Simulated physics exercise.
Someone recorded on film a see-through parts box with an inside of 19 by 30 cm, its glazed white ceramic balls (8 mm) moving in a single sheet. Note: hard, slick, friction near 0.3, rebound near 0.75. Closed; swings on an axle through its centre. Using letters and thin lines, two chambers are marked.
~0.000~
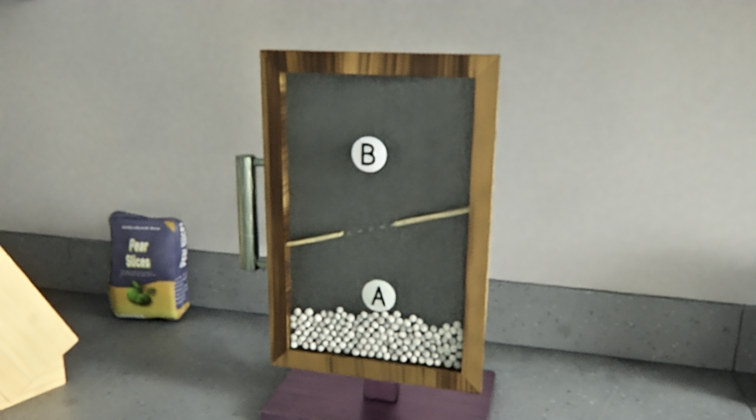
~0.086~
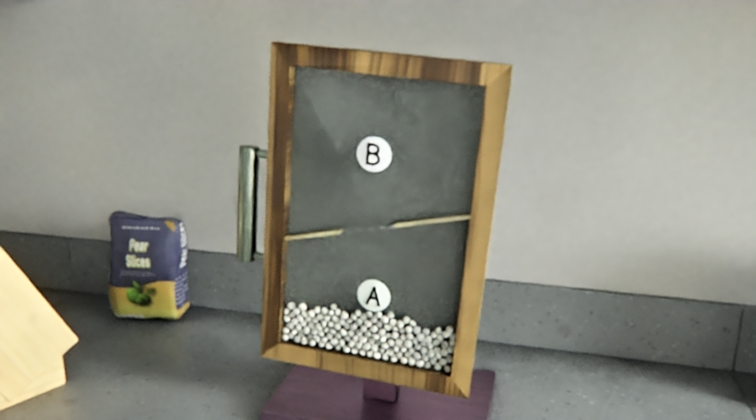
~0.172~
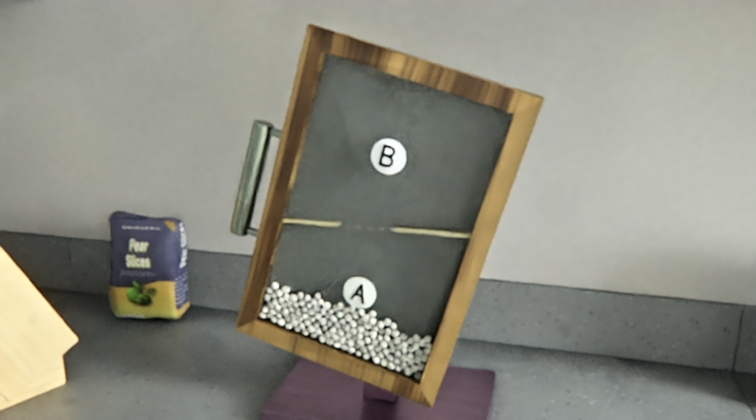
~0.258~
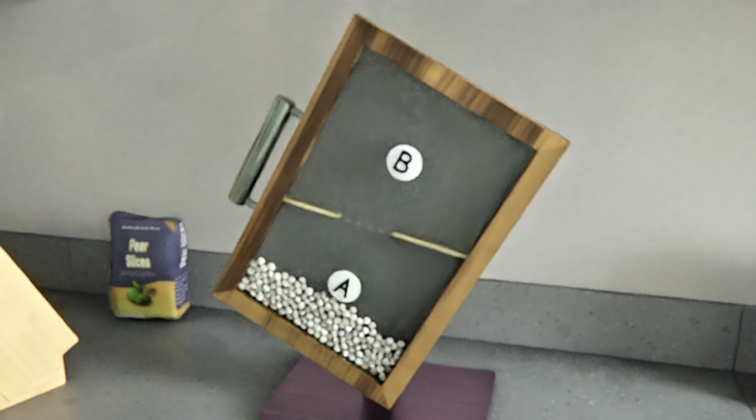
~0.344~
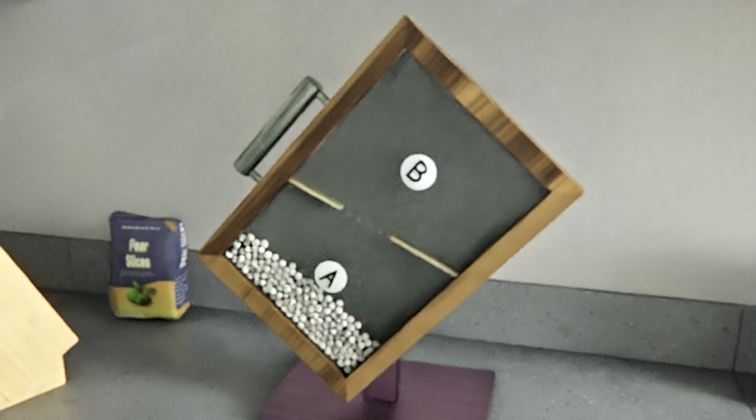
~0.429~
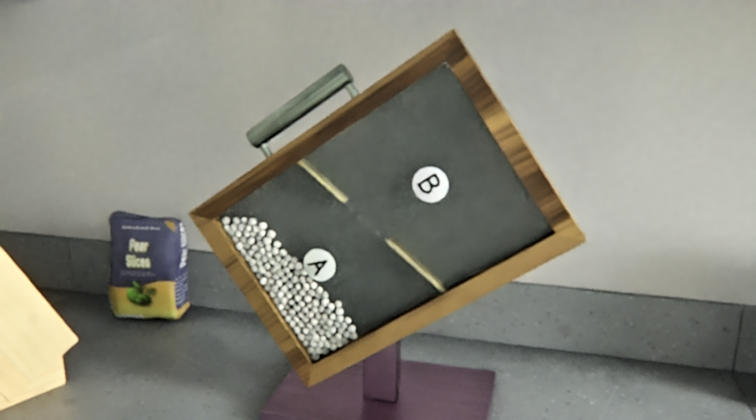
A wood-framed box with a dark inside and a heap of small white balls at its lower end turned steadily clockwise on its purple stand, the balls staying bunched in the part marked A.
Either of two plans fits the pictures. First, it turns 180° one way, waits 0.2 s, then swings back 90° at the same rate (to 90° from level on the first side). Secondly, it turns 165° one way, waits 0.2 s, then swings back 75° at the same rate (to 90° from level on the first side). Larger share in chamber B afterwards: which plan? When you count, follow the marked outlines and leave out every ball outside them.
First.
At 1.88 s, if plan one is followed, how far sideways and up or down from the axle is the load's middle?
About 3 cm right and 8 cm below.
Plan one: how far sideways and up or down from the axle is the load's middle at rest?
Some 4 cm right and 7 cm below.
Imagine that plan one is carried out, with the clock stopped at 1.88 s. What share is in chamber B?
It comes to close to 65 percent.
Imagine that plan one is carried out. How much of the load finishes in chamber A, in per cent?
Some 35 percent.
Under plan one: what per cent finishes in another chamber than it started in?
Moved: Close to 65 %.
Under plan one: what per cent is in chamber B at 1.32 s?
Roughly 30 %.
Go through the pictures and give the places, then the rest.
The first picture shows level; about 150 balls; balls centred (375, 336); top one (397, 315); A (379, 296), B (369, 154).
The second picture shows turned 4° clockwise; balls centred (367, 335); top one (334, 307).
The third picture shows turned 16° clockwise; balls centred (345, 329); top one (275, 286); wall ends (282, 219) to (338, 224), (397, 228) to (474, 235).
The fourth picture shows turned 29° clockwise; balls centred (322, 317); top one (261, 261).
The fifth picture shows turned 42° clockwise; balls centred (304, 303); top one (250, 238).
The sixth picture shows turned 55° clockwise; balls centred (292, 290); top one (244, 221); A (319, 265), B (430, 185).
Plan one. After 1.32 s, it stands 180° clockwise; the balls' middle is 3 cm left of and level with the centre; A 70 %, B 30 %.
After 1.88 s, it stands 135° clockwise; the balls' middle is 3 cm right of and 8 cm below the centre; A 35 %, B 65 %.
After 2.25 s, it stands 90° clockwise; the balls' middle is 6 cm right of and 7 cm below the centre; A 35 %, B 65 %.
At rest by 3.0 s, it stands 90° clockwise; A 35 %, B 65 %.
Plan two would end with A 50 %, B 50 %.
